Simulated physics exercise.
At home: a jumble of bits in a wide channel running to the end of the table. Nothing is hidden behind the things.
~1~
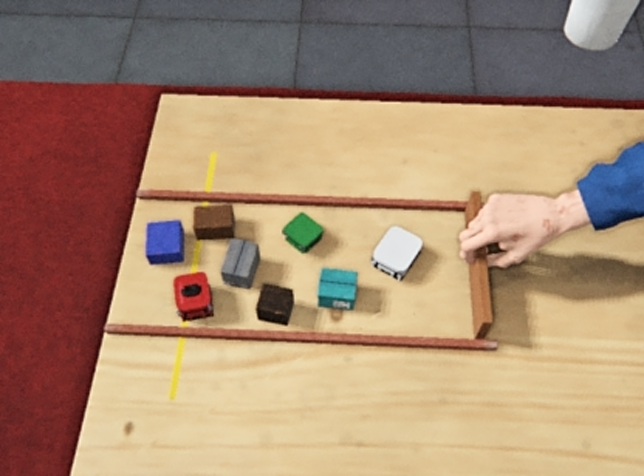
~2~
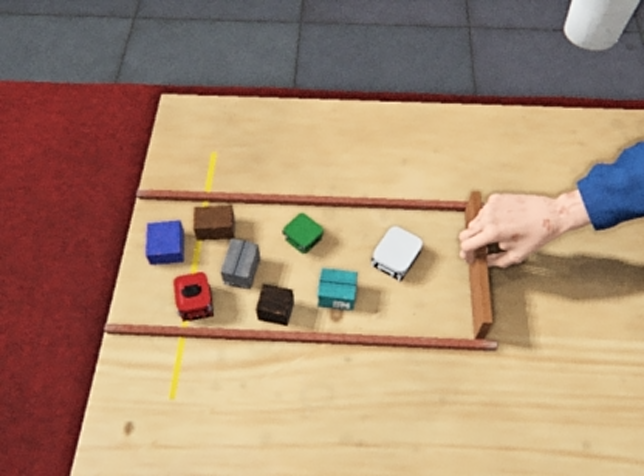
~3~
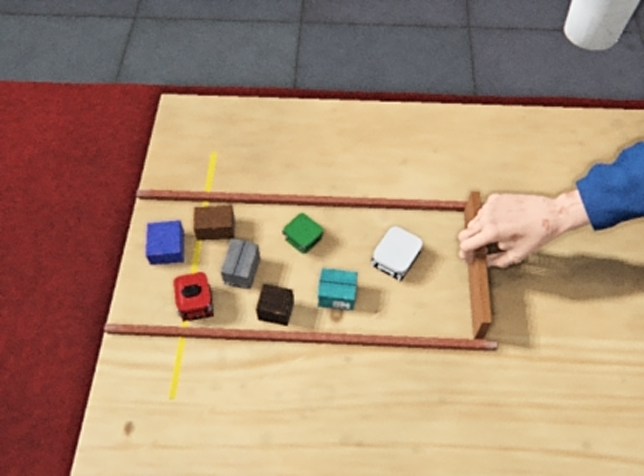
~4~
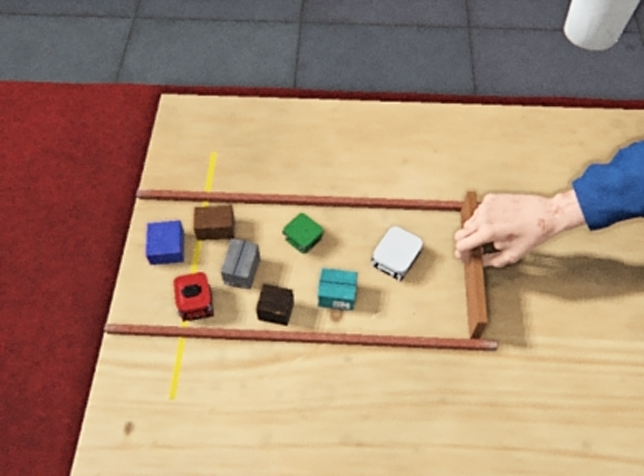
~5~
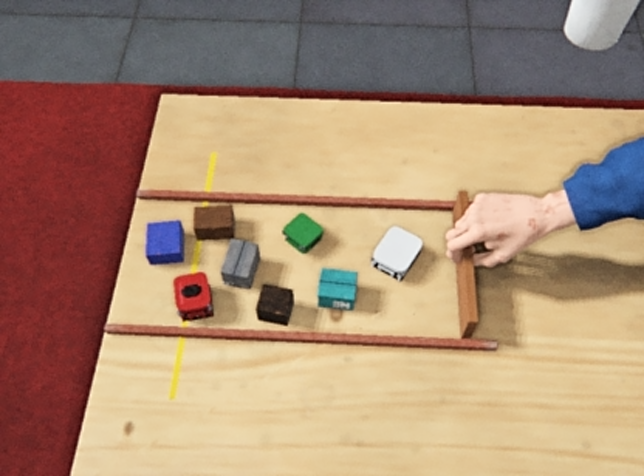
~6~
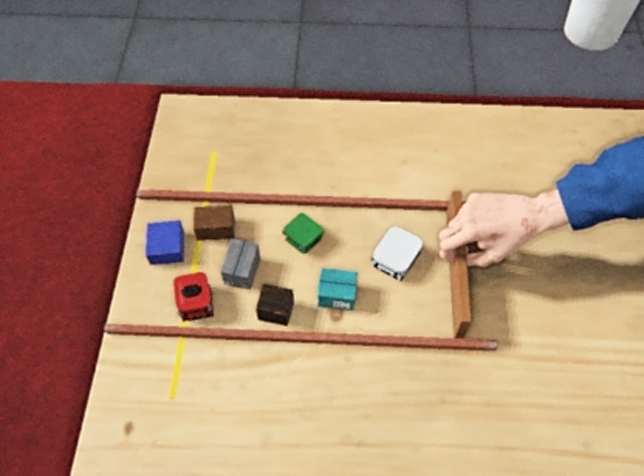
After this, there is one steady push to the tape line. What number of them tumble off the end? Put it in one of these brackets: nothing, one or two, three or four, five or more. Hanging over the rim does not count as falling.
Count off: Fewer than three, some.
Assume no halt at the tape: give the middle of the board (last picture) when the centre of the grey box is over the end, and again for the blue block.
When the grey box crosses, the middle is near (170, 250); when the blue block crosses, near (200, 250).
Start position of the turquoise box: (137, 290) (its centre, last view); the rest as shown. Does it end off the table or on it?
Here it goes off.
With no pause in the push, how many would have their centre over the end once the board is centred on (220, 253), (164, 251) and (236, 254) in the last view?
Middles past end - pos 1: 0, pos 2: 4, pos 3: 0.
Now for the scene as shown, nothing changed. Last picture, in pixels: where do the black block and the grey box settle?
Going in order, first (170, 309) and next (143, 261).
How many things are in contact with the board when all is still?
Total: 4.
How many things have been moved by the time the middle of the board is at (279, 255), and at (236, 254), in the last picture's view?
Counting first: 6, next 8.
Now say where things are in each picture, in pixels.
Blue block (165, 242); red case (194, 297); brown block (214, 223); board (477, 263); tape (195, 262), in the first frame.
Red case (194, 297); white case (397, 254), in the second frame.
Brown block (214, 223); green case (304, 234), in the third frame.
Blue block (165, 243); board (473, 263), in the fourth frame.
Red case (194, 297); turquoise box (338, 289), in the fifth frame.
Blue block (165, 243); red case (194, 297); brown block (214, 223); board (458, 263); tape (195, 262), in the sixth frame.
A little later, none off yet; blue block at rest near (165, 243); red case at rest near (194, 297); brown block at rest near (214, 223).
When it is over, the number that fall off is one or two; down, blue block.
